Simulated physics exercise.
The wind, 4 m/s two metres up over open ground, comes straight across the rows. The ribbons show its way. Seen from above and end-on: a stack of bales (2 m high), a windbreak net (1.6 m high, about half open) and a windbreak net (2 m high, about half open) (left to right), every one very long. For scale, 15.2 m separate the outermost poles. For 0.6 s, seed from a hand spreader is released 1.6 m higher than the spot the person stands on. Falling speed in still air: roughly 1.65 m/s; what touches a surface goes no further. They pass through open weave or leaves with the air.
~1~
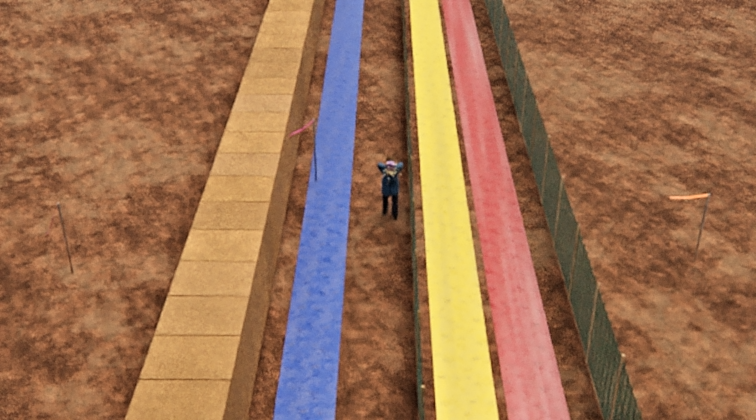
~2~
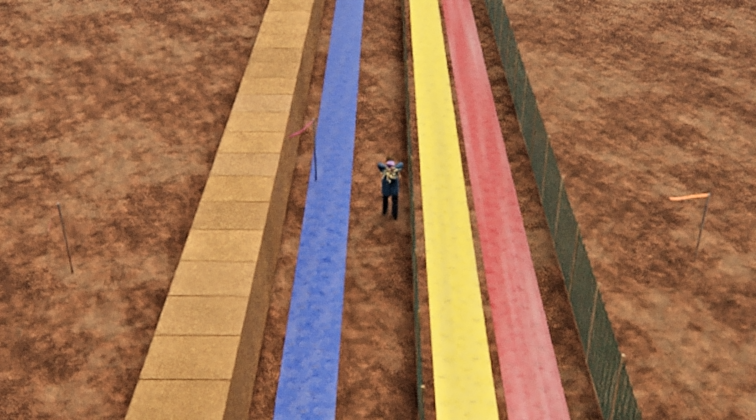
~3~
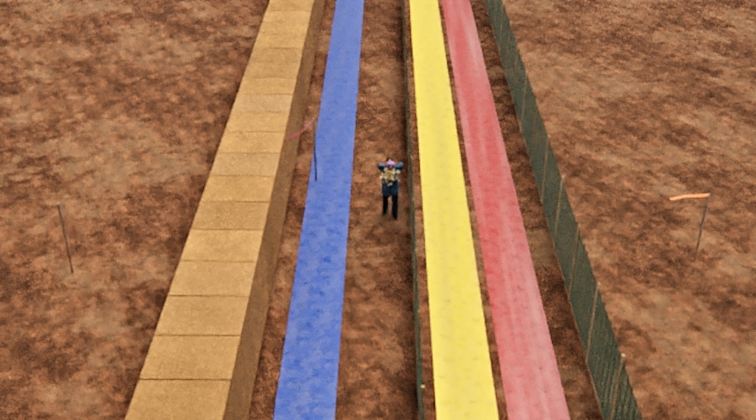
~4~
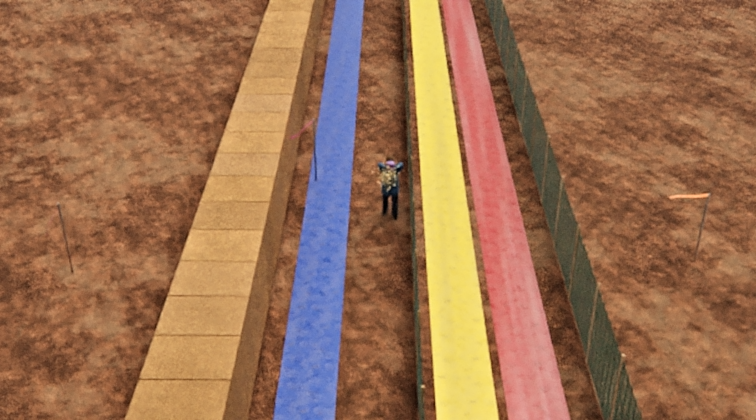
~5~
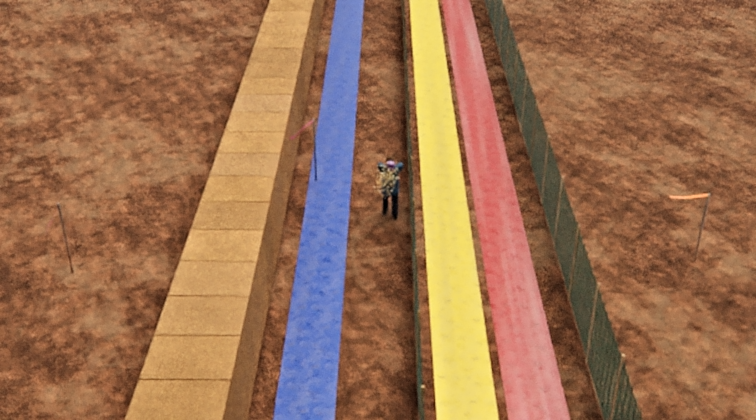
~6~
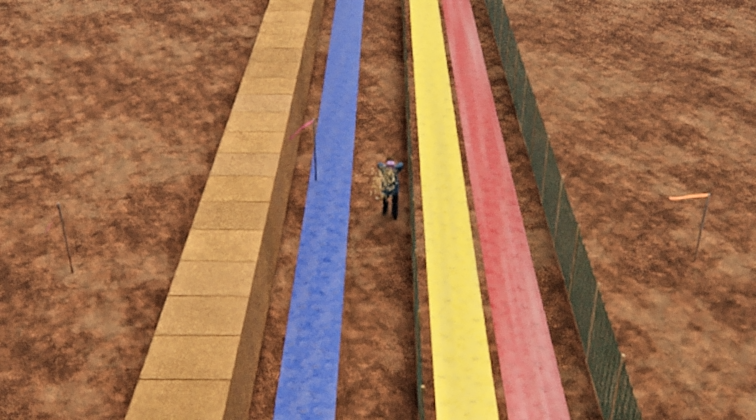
Person standing between long blue and yellow strips, pale specks drifting slightly left and down around them as thin ribbons flutter.
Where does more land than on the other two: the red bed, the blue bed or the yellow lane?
The biggest share falls on the blue one.
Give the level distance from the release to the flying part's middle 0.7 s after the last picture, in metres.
Roughly 0.5 m.
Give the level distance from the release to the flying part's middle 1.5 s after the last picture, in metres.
About 1.0 m.
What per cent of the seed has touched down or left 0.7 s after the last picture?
Near 20 %.
Then, 0.7 s after the last picture, 78 % is in the air or yet to come; 0 % lies on the blue bed, 0 % on the red bed and 0 % on the yellow lane; the middle of what still flies is 0.7 m above the low ground, near (369, 204).
Then, 1.5 s after the last picture, 15 % is in the air or yet to come; 9 % lies on the blue bed, 0 % on the red bed and 0 % on the yellow lane; the middle of what still flies is 0.3 m above the low ground, near (348, 216).
Then, 3.0 s after the last picture, 1 % is in the air or yet to come; 18 % lies on the blue bed, 0 % on the red bed and 0 % on the yellow lane.
Then, 7.5 s after the last picture, 0 % is in the air or yet to come; 18 % lies on the blue bed, 0 % on the red bed and 0 % on the yellow lane.
Then, 44.5 s after the last picture, 0 % is in the air or yet to come; 18 % lies on the blue bed, 0 % on the red bed and 0 % on the yellow lane.
